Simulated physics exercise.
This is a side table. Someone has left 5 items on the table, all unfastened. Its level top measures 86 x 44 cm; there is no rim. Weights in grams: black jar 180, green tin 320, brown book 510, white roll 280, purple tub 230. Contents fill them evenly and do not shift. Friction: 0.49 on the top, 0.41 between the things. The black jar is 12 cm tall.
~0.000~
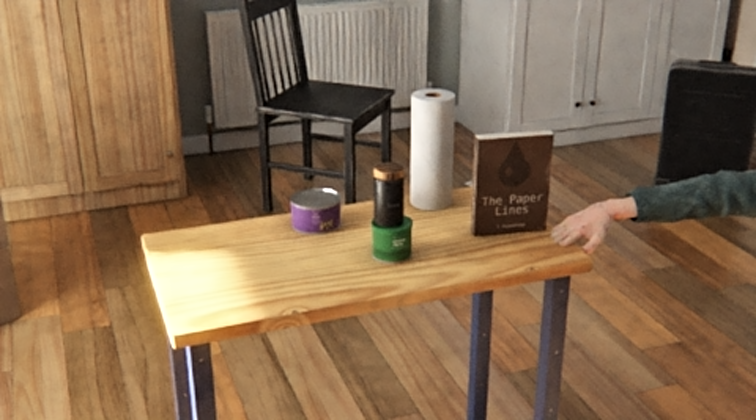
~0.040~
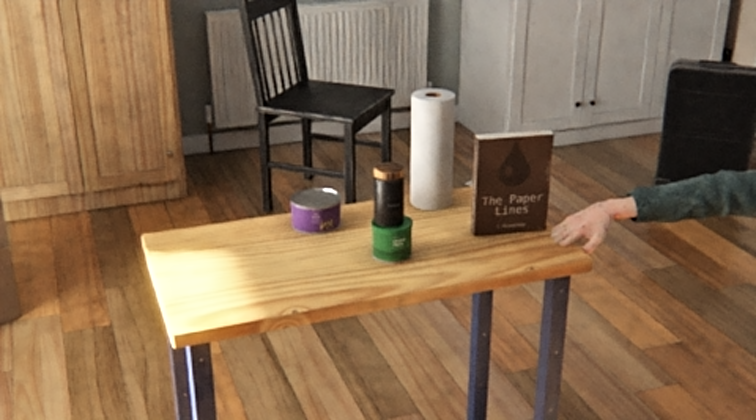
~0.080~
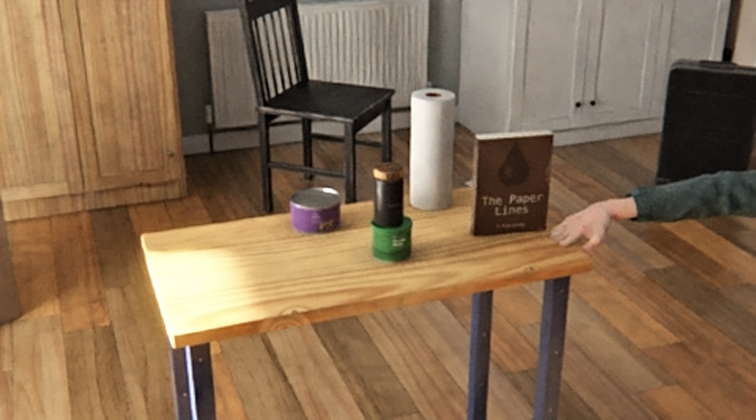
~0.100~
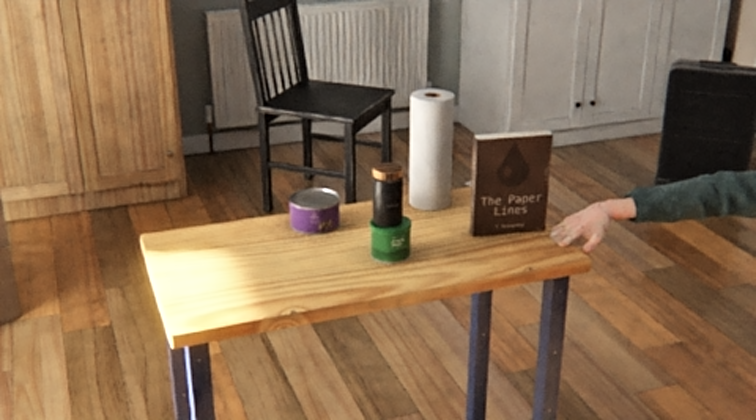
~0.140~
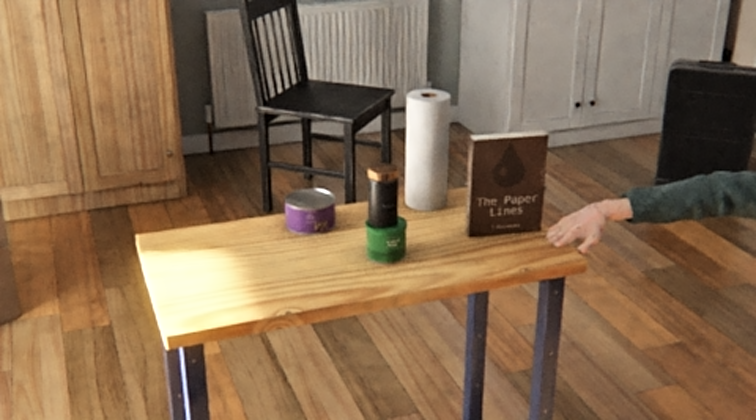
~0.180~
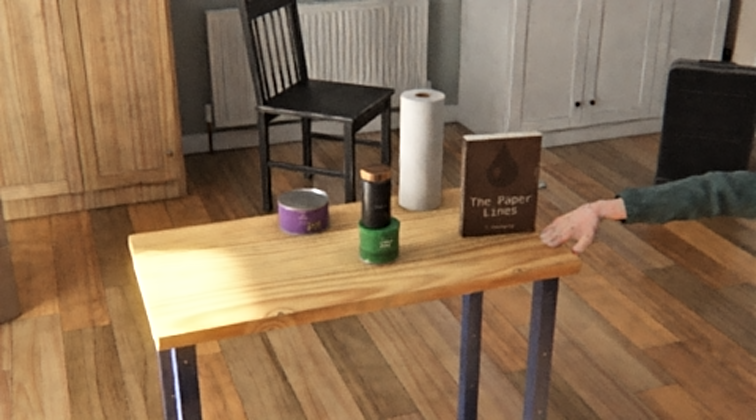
A hand at the right edge of a wooden table slid it slightly left, after barely any movement at first, with a brown book, white roll, purple tub, and black jar on a green tin riding along.
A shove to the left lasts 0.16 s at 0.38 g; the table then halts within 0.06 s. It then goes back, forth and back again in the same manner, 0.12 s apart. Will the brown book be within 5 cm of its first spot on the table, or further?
The brown book stays put.
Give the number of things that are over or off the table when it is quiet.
In all, 1.
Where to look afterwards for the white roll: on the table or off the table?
The white roll ends off the table.
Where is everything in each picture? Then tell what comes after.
In the first picture, brown book (511, 184); black jar (389, 195).
In the second picture, white roll (432, 150); purple tub (316, 211).
In the third picture, black jar (389, 195); green tin (392, 238).
In the fourth picture, white roll (431, 150); purple tub (315, 211).
In the fifth picture, table 1 cm from its start; black jar (383, 195); green tin (386, 239).
In the sixth picture, table 3 cm from its start; brown book (500, 185); white roll (422, 150).
Around 0.58 s, table 1 cm from its start; brown book shifted 2 cm near (500, 185); white roll at 43° to upright; black jar shifted 2 cm.
Around 1.08 s, table 7 cm from its start; brown book shifted 2 cm near (475, 188); white roll on its side; black jar shifted 2 cm.
Around 1.38 s, white roll now off the table; black jar at 4° to upright.
Around 1.58 s, things are still on the move.
Finally (2.0 s), off the table, white roll; the other 4 still in place (within 5 cm). In the last view, brown book near (511, 183).
